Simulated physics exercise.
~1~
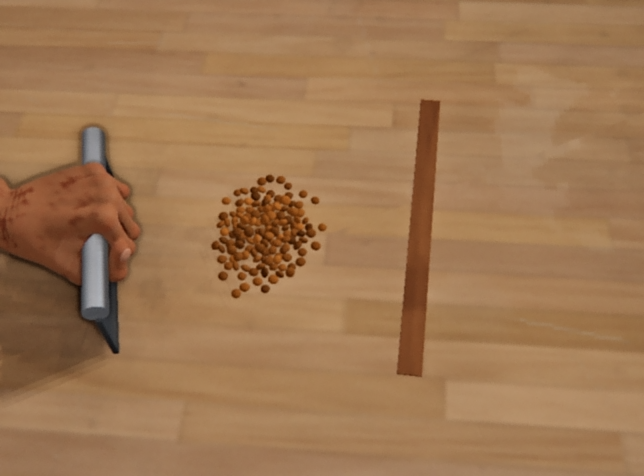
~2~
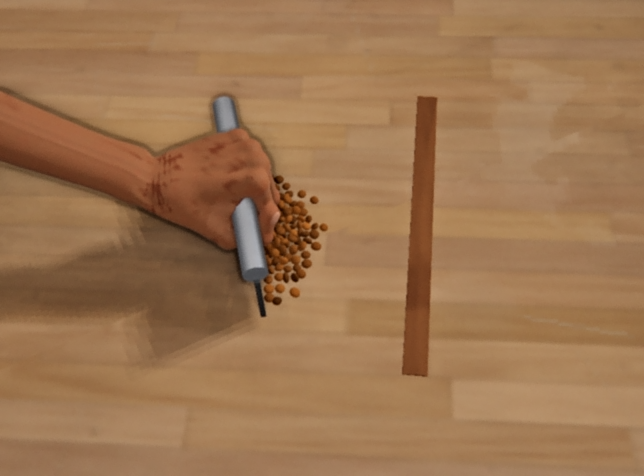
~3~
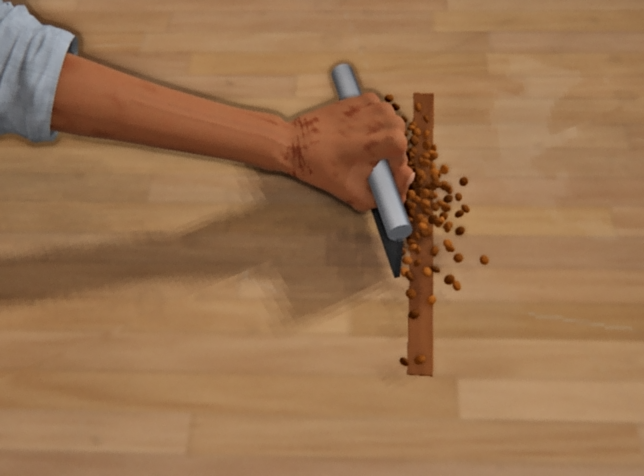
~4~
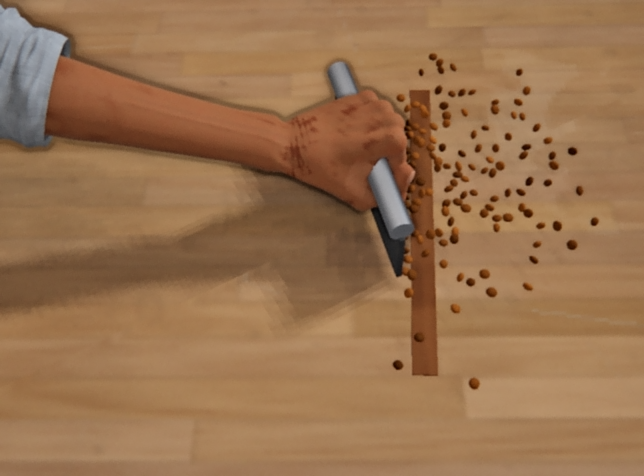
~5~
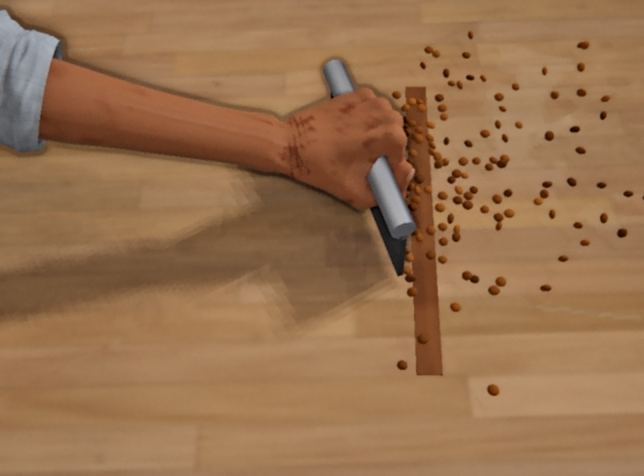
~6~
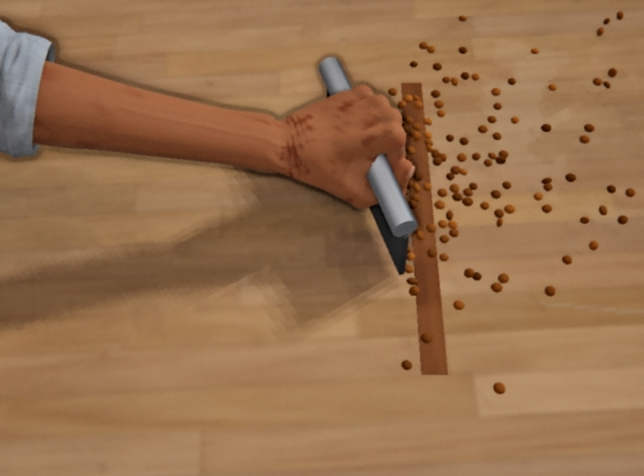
A bare hand, its arm in a pale blue sleeve once more of it comes into view, grips a scraper with a grey handle and dark blade at the left of a light wooden surface seen from above. A heap of small brown kibble lies near the middle, and a darker brown wooden strip stands upright to its right. The hand pushes the scraper rightwards into the heap and drives the pieces against the strip. The scraper stops just short of it, while many pieces spill over and scatter across the right side. Others remain gathered along the strip as the hand stays still.
